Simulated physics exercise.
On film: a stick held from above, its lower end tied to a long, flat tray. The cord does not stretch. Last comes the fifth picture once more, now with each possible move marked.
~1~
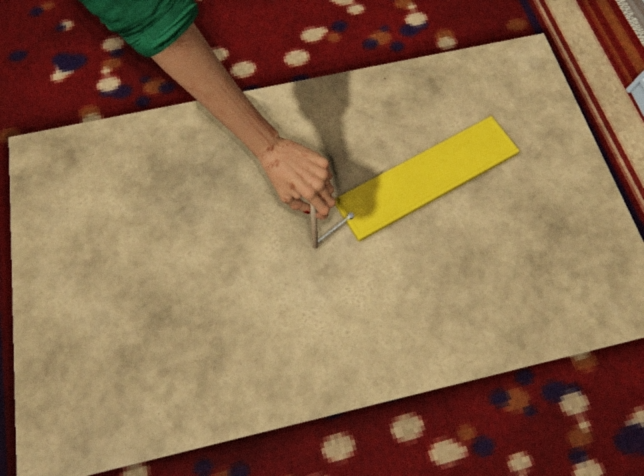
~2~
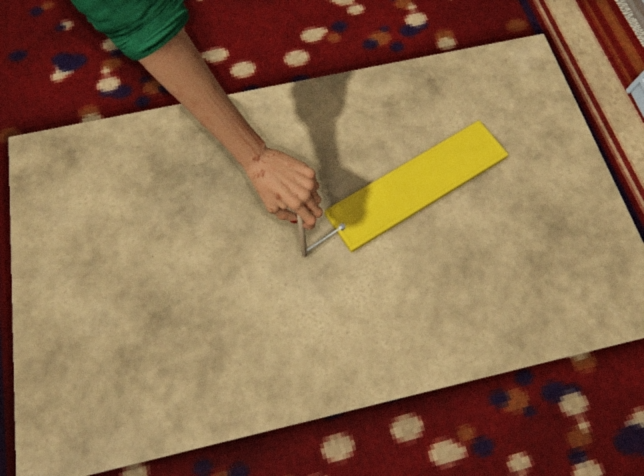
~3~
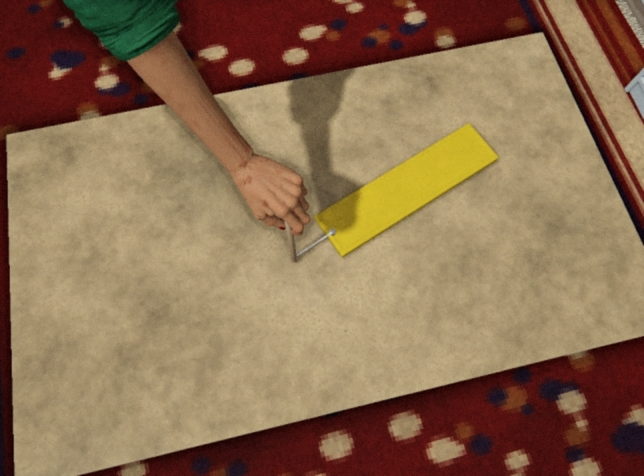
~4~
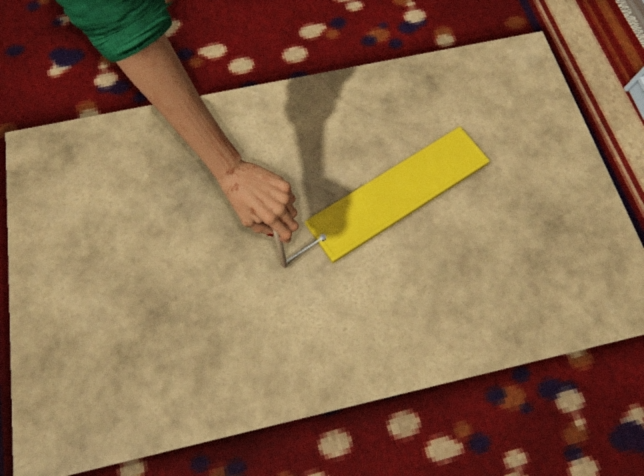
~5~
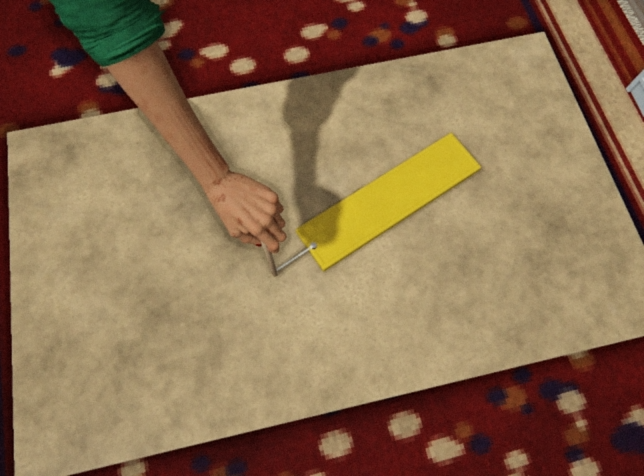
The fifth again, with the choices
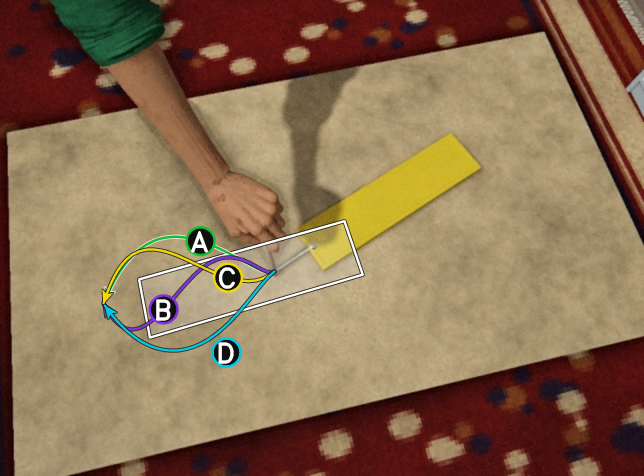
On a mottled beige board laid over a red patterned carpet, a green-sleeved arm held a small stick tied to a long, flat yellow tray and slowly dragged it down and left.
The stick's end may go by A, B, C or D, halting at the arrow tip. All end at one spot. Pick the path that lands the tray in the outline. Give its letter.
The stick should follow D.
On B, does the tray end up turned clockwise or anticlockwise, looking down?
It turns clockwise.
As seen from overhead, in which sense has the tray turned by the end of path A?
On that path, clockwise.
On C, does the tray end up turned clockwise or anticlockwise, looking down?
Clockwise.
On the marked copy, A from (274, 271) via (181, 237) to (104, 302); B from (274, 271) via (183, 287) to (104, 304); C from (274, 271) via (179, 256) to (104, 304); D from (274, 271) via (194, 347) to (105, 306); the outline at (251, 277).
Following D. Soon after the start, foot of the stick (222, 329), middle of the tray (337, 238).
Later, foot of the stick (149, 345), middle of the tray (284, 274).
In the end, foot of the stick (104, 304), middle of the tray (250, 278); it lies in the outline.
As for the rest, A leaves its middle at (239, 239); B leaves its middle at (246, 261); C leaves its middle at (241, 243).
